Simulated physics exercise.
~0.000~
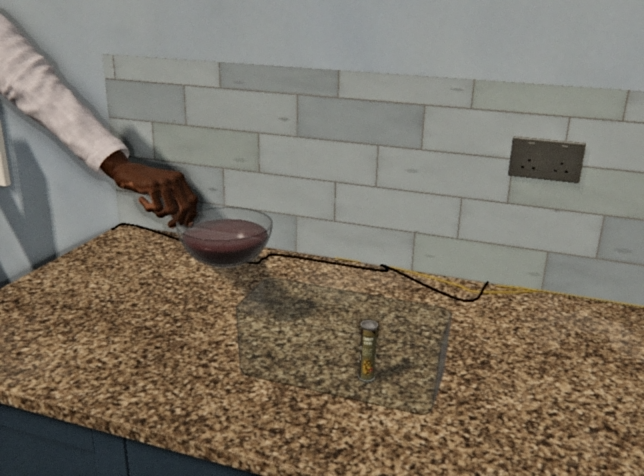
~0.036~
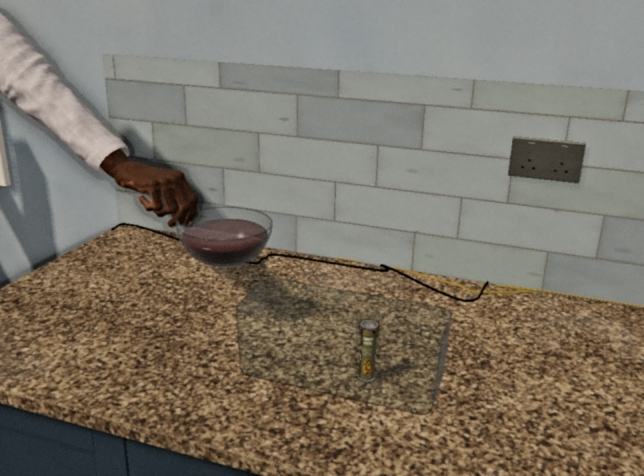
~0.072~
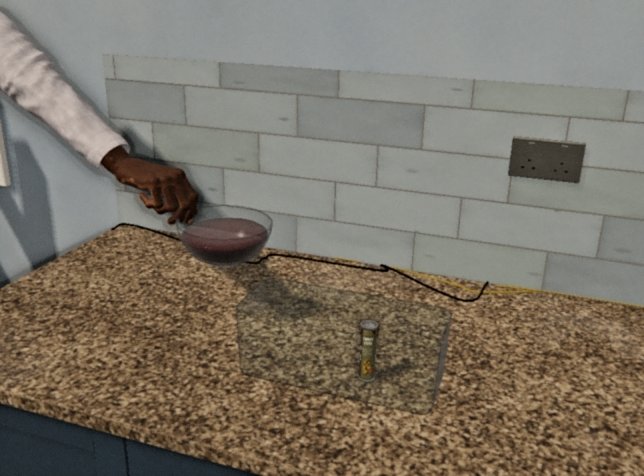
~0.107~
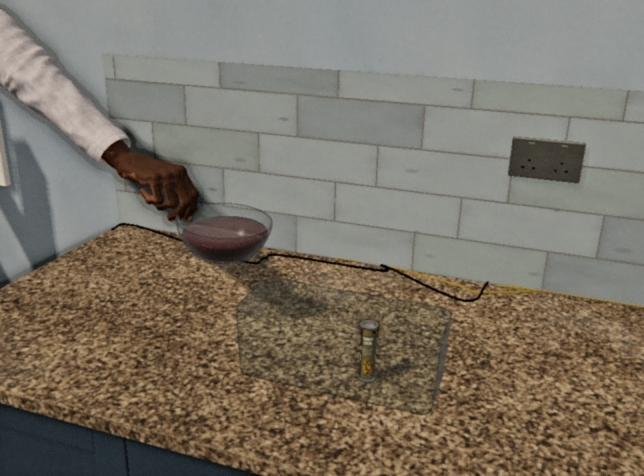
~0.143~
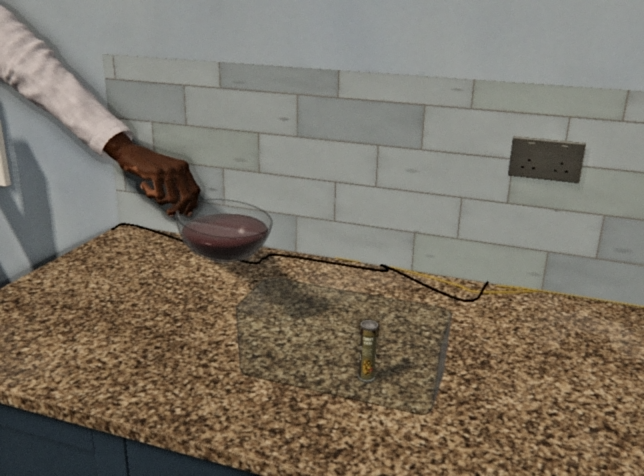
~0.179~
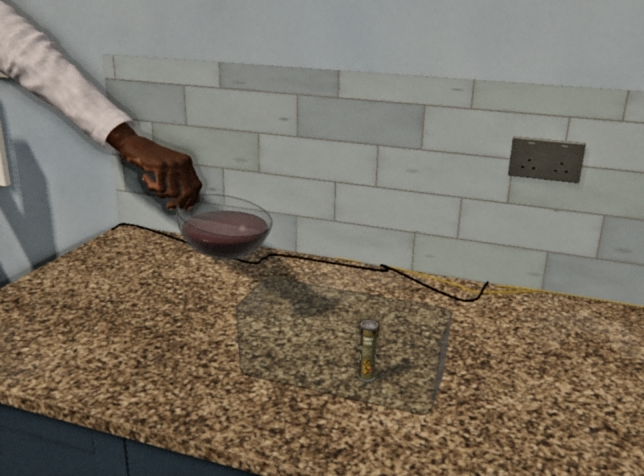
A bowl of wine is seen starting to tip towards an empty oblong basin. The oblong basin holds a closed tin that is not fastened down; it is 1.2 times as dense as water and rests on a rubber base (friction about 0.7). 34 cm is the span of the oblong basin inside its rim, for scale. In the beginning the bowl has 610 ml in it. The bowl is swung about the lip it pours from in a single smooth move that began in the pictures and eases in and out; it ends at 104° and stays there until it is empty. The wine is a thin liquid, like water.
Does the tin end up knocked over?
No.
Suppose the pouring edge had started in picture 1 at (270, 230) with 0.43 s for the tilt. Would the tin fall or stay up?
Result: Tin tipped over.
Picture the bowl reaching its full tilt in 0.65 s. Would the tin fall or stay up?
The tin topples.
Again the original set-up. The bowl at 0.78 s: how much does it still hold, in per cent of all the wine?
I'd say some 0 per cent remains.
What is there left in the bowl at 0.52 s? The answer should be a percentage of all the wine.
Roughly 50 per cent.
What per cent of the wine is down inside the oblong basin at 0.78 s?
Looks like about 86 % of the whole amount.
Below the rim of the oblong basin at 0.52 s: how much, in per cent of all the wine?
At that time the basin holds about 4 per cent of the liquid.
After 0.52 s the tilt is 73° and 49 per cent is still to pour; the tin stands where it began.
After 0.78 s the tilt is 103° and 0 per cent is still to pour; the tin stands where it began.
After 1.04 s the tilt is 104° and 0 per cent is still to pour; the tin stands where it began.
After 1.33 s the tilt is 104° and 0 per cent is still to pour; the tin stands where it began.
In the end the tin stands where it began.
